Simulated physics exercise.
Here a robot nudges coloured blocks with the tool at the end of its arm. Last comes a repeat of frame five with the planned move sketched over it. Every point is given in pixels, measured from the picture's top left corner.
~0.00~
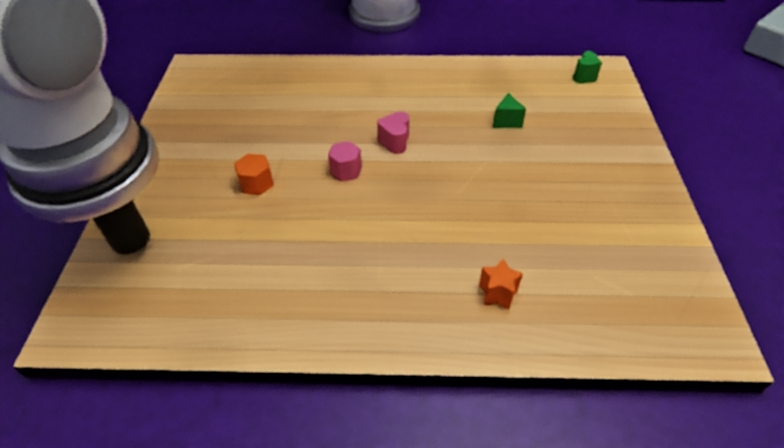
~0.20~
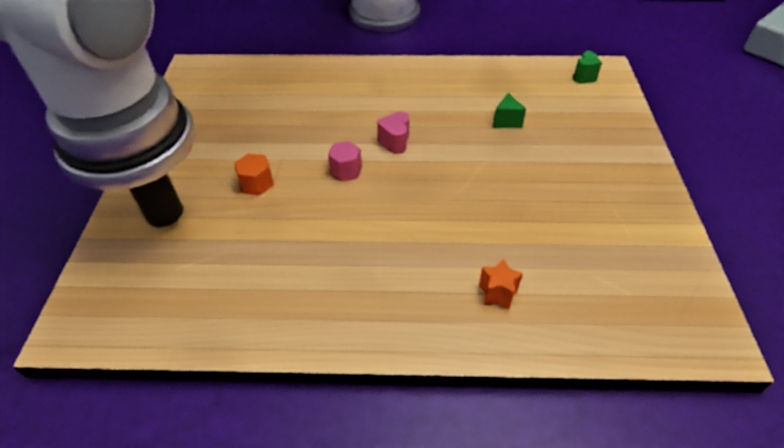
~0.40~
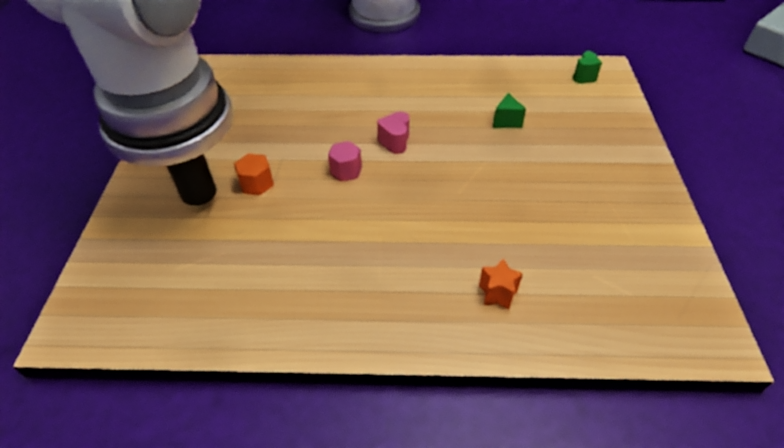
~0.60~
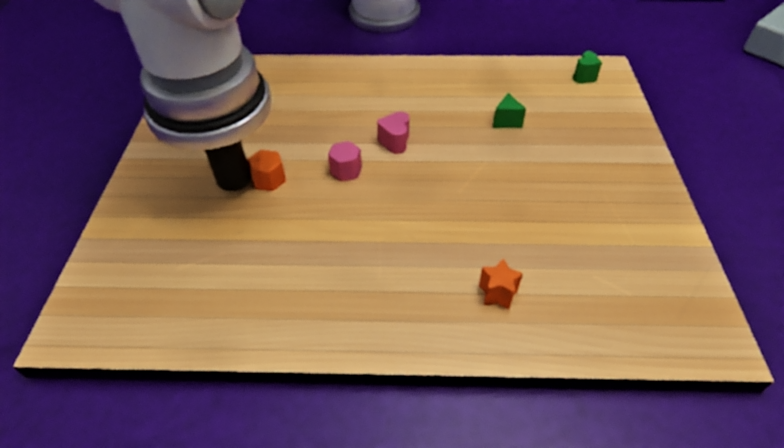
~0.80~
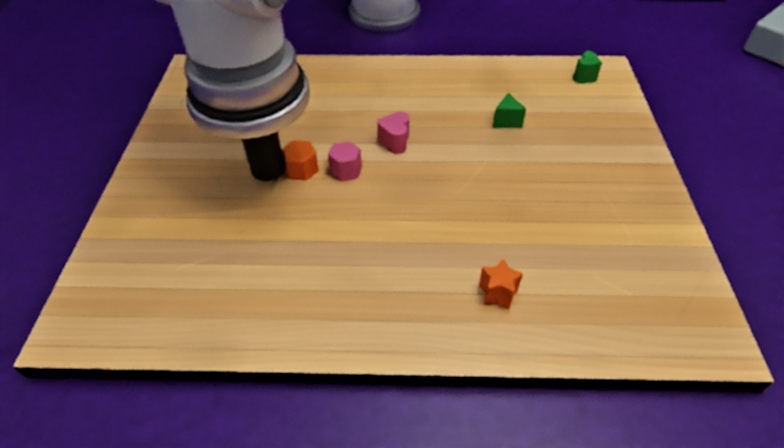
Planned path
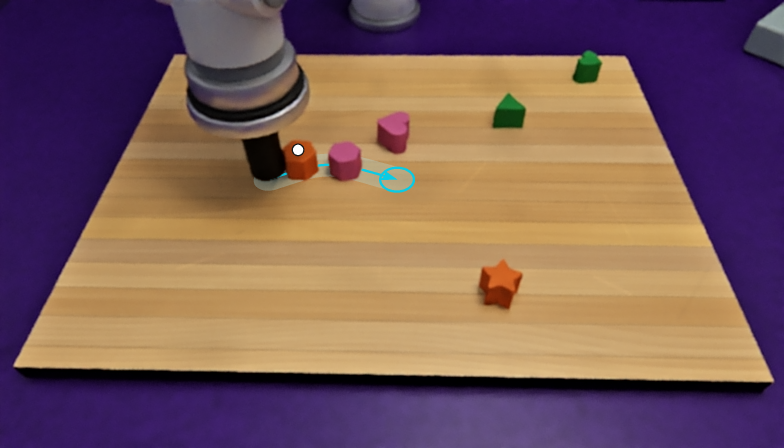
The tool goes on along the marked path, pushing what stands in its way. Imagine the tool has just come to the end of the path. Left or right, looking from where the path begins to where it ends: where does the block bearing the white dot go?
Measured against the direction from start to end, the block bearing the white dot shifts toward the left-hand side.
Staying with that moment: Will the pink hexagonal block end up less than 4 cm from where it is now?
No - that is not the case.
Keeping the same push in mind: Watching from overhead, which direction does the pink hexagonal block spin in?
Rotation: Clockwise.
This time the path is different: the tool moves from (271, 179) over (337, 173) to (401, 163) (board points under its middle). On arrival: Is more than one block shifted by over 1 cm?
Yes
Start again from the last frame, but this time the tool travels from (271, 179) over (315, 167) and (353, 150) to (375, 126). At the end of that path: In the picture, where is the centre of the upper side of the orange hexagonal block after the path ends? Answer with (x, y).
If I read the scene right, the answer is (406, 105).
The line goes from (271, 179) by way of (313, 166) and (356, 168) to (397, 179); the dot is on the orange hexagonal block.
On the path given first. One third of the way, tool at (312, 157); orange hexagonal block at (340, 137); pink hexagonal block at (364, 151), turned 55° clockwise.
Two thirds of the way, tool at (357, 159); orange hexagonal block at (372, 130), turned 50° anticlockwise; pink hexagonal block at (388, 153), turned 110° clockwise; pink heart-shaped block at (399, 121).
At the end, tool at (397, 170); orange hexagonal block at (372, 130), turned 50° anticlockwise; pink hexagonal block at (430, 165), turned 110° clockwise; pink heart-shaped block at (399, 121), turned 10° clockwise.
